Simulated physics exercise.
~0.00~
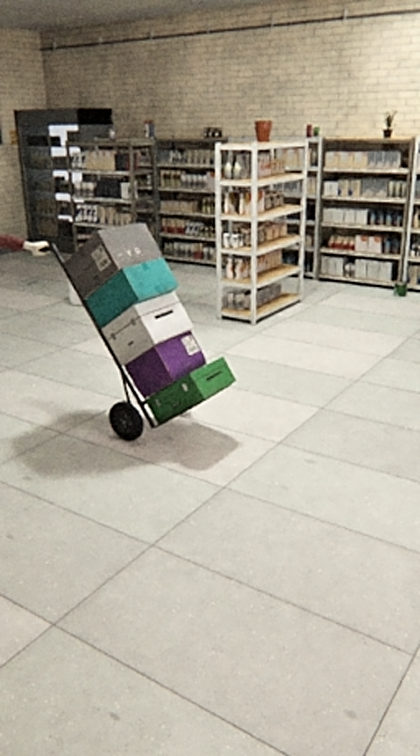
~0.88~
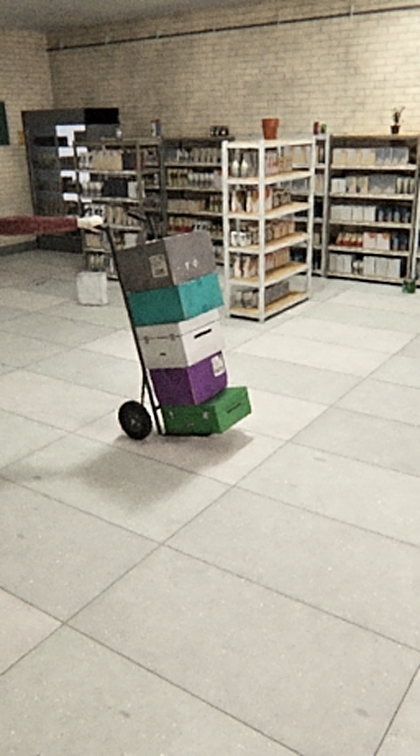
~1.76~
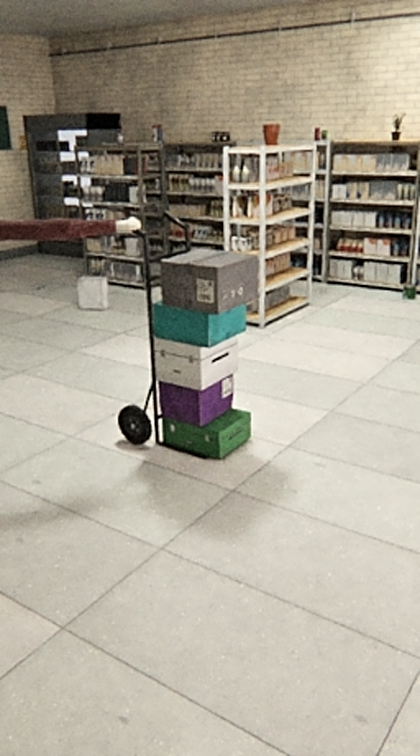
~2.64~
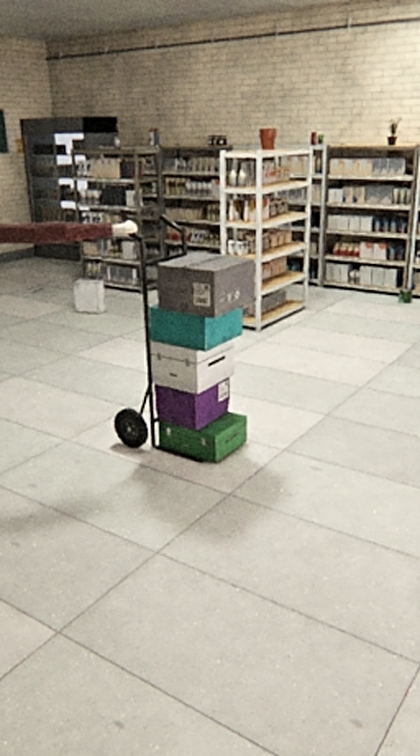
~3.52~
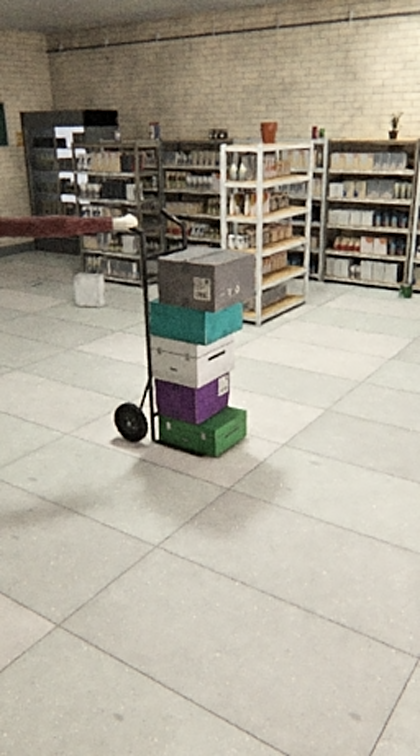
The video shows a hand truck tilted back to the left, carrying a stack of five boxes, grey, turquoise, white, purple and green, as an outstretched arm swings it upright near store shelves, where the stack stands still with every box in place.
